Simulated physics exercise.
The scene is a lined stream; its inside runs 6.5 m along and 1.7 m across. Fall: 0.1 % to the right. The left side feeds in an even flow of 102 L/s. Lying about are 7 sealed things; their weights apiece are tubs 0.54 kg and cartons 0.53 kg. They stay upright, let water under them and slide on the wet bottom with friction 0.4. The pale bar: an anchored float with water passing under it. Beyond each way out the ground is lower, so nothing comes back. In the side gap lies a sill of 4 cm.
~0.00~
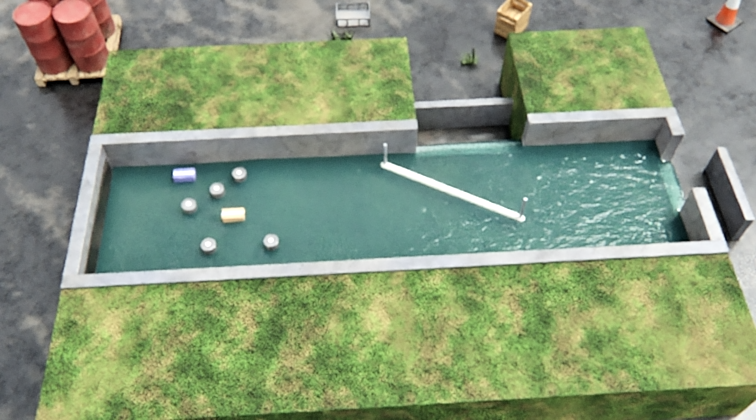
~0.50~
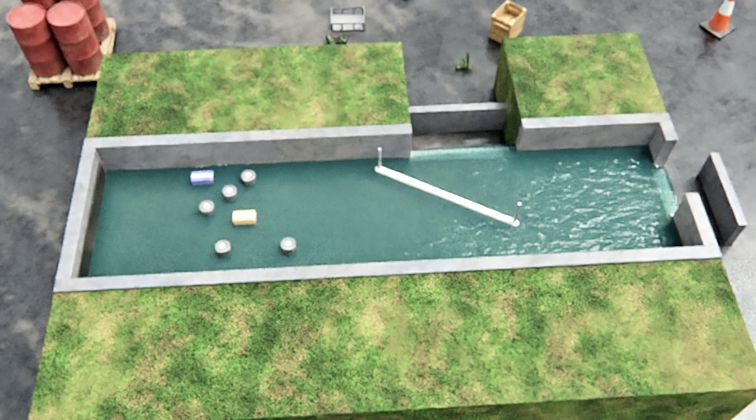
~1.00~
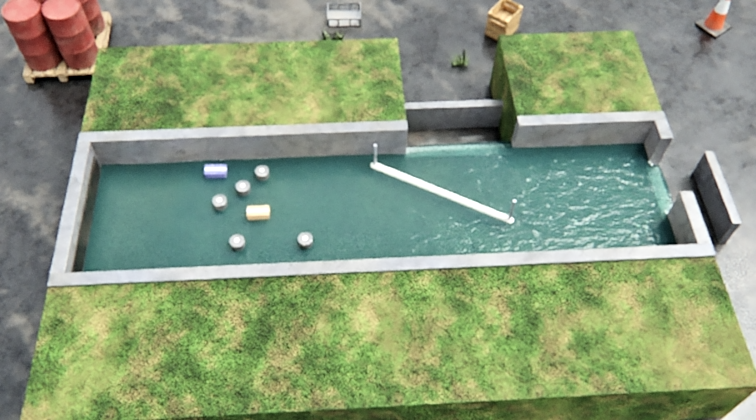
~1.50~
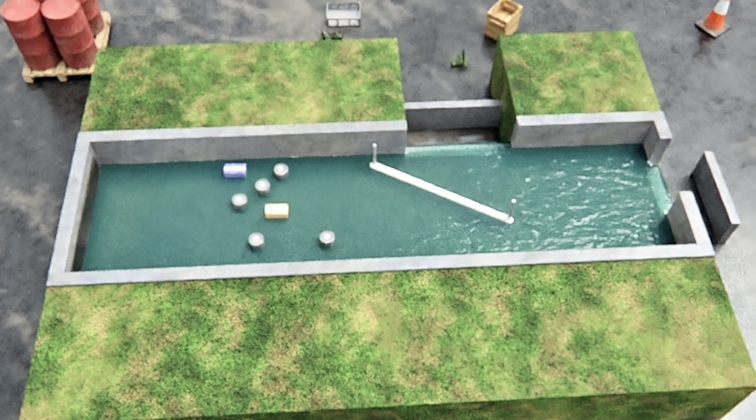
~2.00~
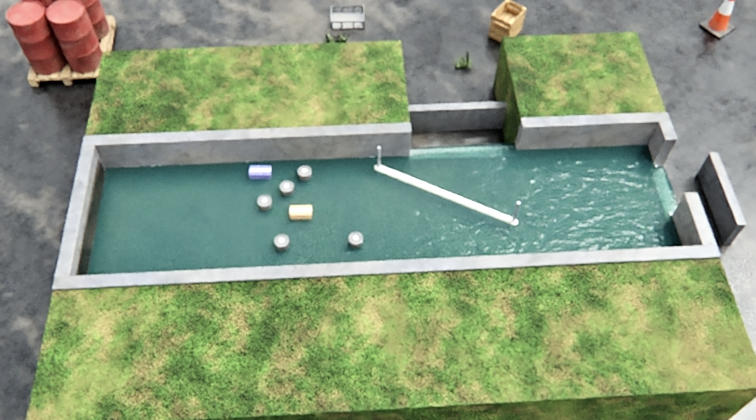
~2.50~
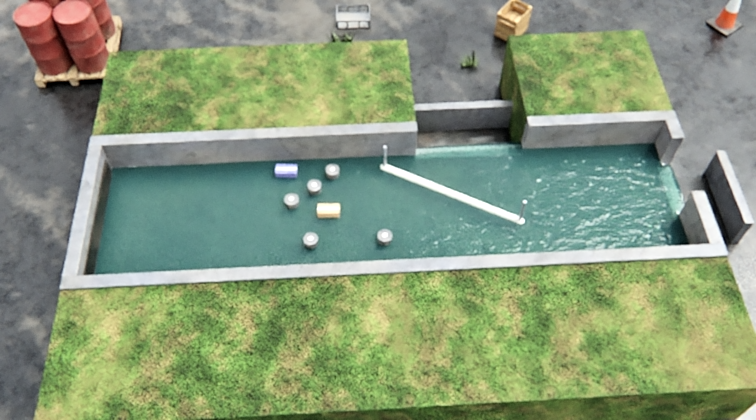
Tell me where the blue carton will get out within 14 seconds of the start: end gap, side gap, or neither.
Exit for the blue carton: None.
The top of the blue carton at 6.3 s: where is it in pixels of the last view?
It should be close to pixel (371, 159).
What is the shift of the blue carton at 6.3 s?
By that time, close to 200 cm.
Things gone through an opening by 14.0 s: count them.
Total: 1.
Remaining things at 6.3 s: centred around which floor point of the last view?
I'd put it close to (450, 212) in the last view.
After 3.5 s the blue carton is near (330, 167), 1.7 m from its start, afloat; 0 of 7 are out; 7 afloat.
After 6.3 s the blue carton is near (371, 159), 2.2 m from its start, afloat; 0 of 7 are out; 7 afloat.
After 10.0 s the blue carton is near (371, 159), 2.2 m from its start, afloat; 0 of 7 are out; 7 afloat.
After 14.0 s the blue carton is near (371, 159), 2.2 m from its start, afloat; 1 of 7 are out; 6 afloat.
